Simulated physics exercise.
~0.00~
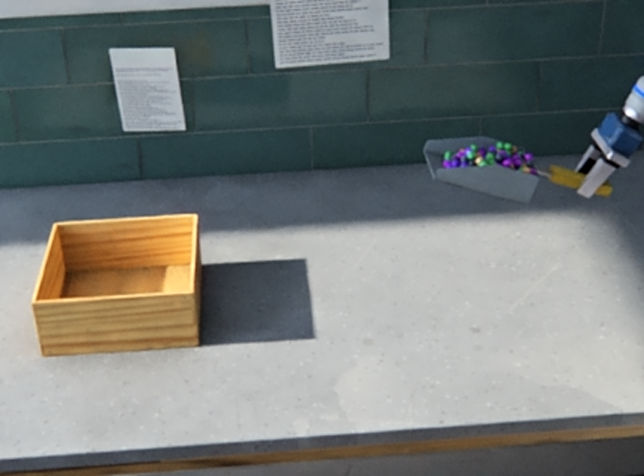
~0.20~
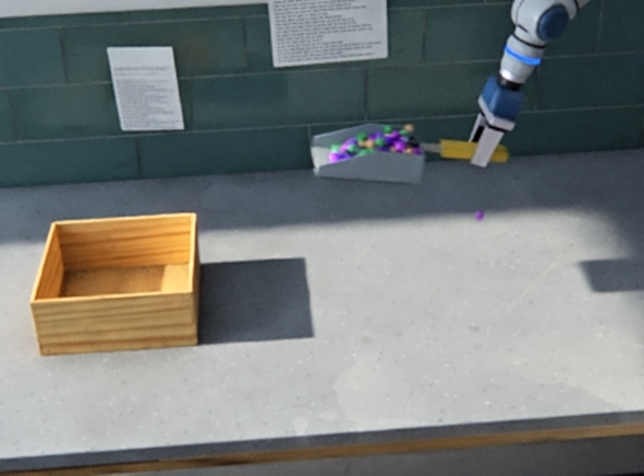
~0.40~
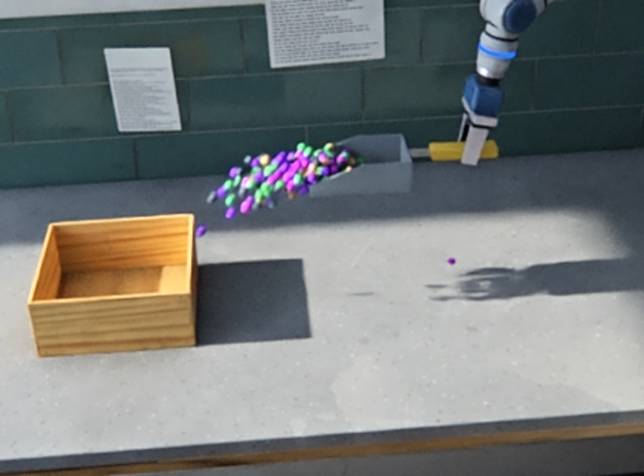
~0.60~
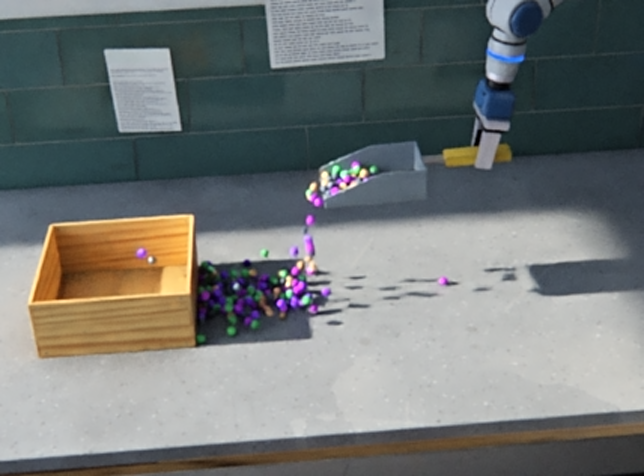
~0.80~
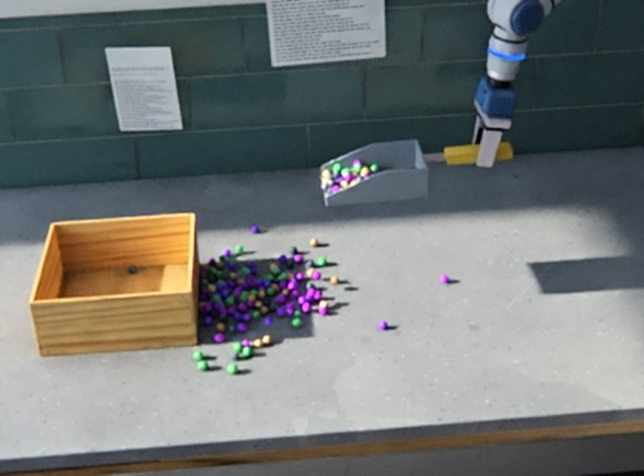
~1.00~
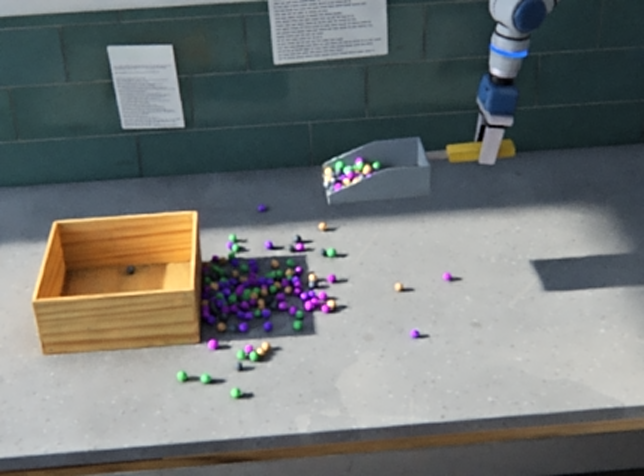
On a grey counter against a green tiled wall, a robot arm swings a scoop of colourful round sweets left toward a wooden box, then draws back slightly as they fly out; most land and scatter beside the box, while some stay in the scoop.
